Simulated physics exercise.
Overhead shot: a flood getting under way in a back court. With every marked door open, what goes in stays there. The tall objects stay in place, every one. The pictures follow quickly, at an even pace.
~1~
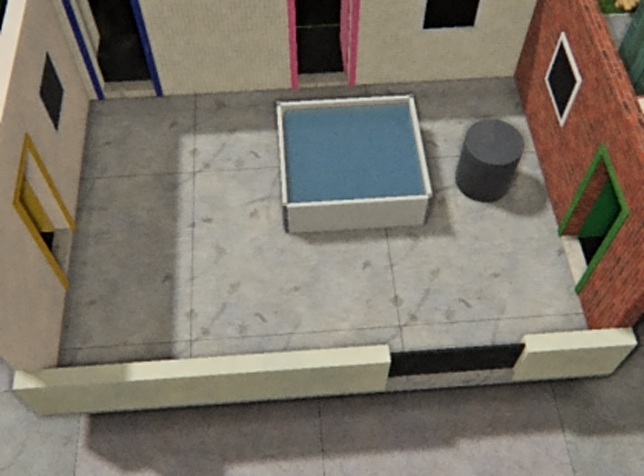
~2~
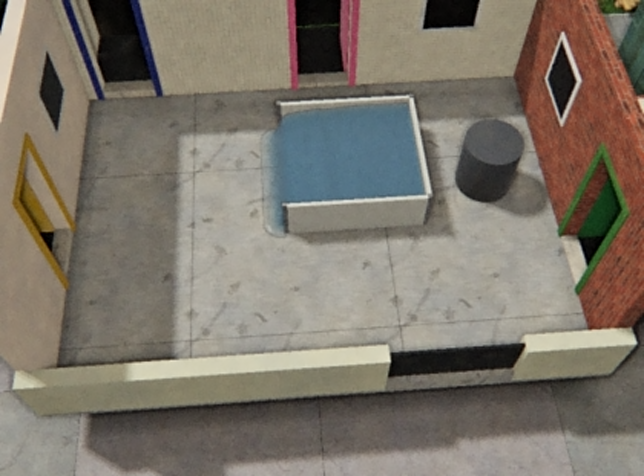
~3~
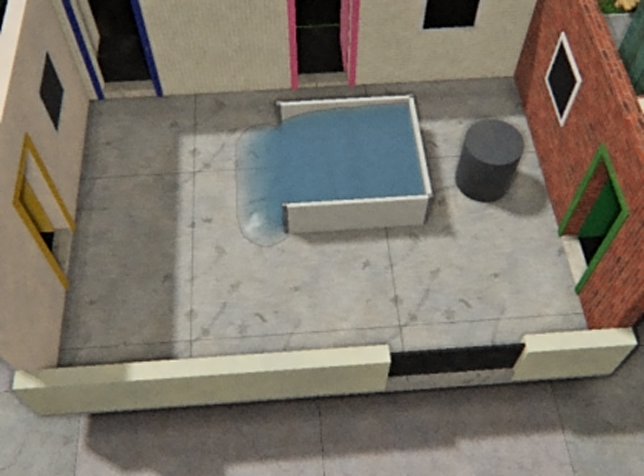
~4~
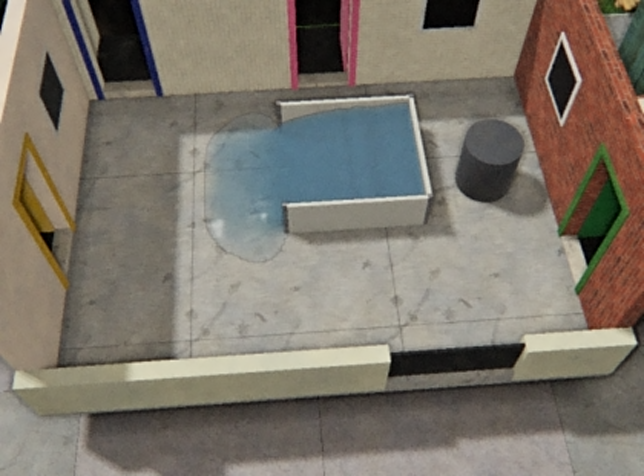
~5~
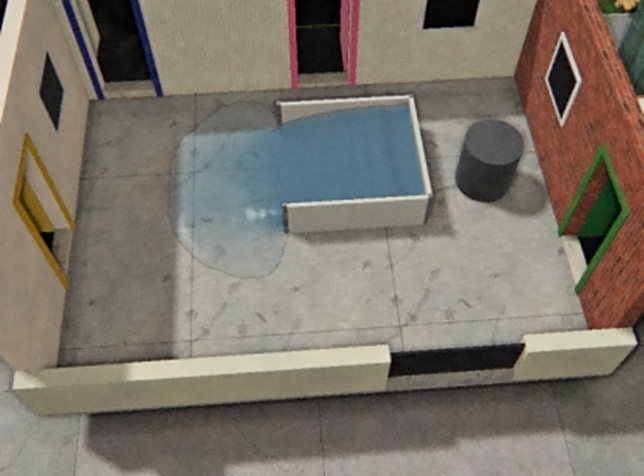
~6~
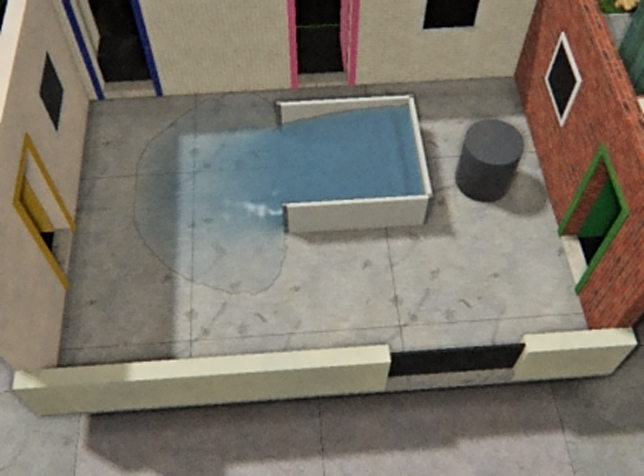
Water pours from the tank's open left side and spreads across the grey courtyard floor.
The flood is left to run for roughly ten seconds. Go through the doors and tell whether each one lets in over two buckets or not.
Yellow door: Over two buckets; blue door: Over two buckets; green door: Over two buckets; pink door: Two buckets or fewer.
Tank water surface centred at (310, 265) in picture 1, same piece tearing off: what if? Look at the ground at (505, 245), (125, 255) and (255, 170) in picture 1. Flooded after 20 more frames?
One after the other: Not flooded, under water, clear.
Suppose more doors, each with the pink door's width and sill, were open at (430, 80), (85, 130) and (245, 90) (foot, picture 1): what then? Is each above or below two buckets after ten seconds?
In order: Stays within it, tops the limit, stays within it.
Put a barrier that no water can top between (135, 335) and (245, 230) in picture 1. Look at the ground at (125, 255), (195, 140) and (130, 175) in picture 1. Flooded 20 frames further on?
Results in sequence: Swamped / swamped / swamped.
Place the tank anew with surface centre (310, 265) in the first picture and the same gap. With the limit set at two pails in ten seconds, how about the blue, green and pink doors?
My answer is that the blue door ends up above, the green door ends up beneath and the pink door ends up beneath.
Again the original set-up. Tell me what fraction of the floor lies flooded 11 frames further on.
Near 45 in a hundred.
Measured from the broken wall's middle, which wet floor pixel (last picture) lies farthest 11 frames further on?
The farthest point of the front sits at (55, 390).
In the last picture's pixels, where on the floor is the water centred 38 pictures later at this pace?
My reading is close to (224, 236).
A moment on, water covers 40 % of the floor; the yellow door under two buckets in, the blue door wet at the sill, nothing in, the green door not reached, the pink door not reached.
Next, water covers 45 % of the floor; the yellow door over two buckets in, the blue door wet at the sill, nothing in, the green door not reached, the pink door not reached.
Then, water covers 45 % of the floor; the yellow door far over two buckets in, the blue door over two buckets in, the green door not reached, the pink door not reached.
Later, water covers 80 % of the floor; the yellow door far over two buckets in, the blue door over two buckets in, the green door not reached, the pink door wet at the sill, nothing in.
In the end, water covers 95 % of the floor; the yellow door far over two buckets in, the blue door over two buckets in, the green door over two buckets in, the pink door wet at the sill, nothing in.
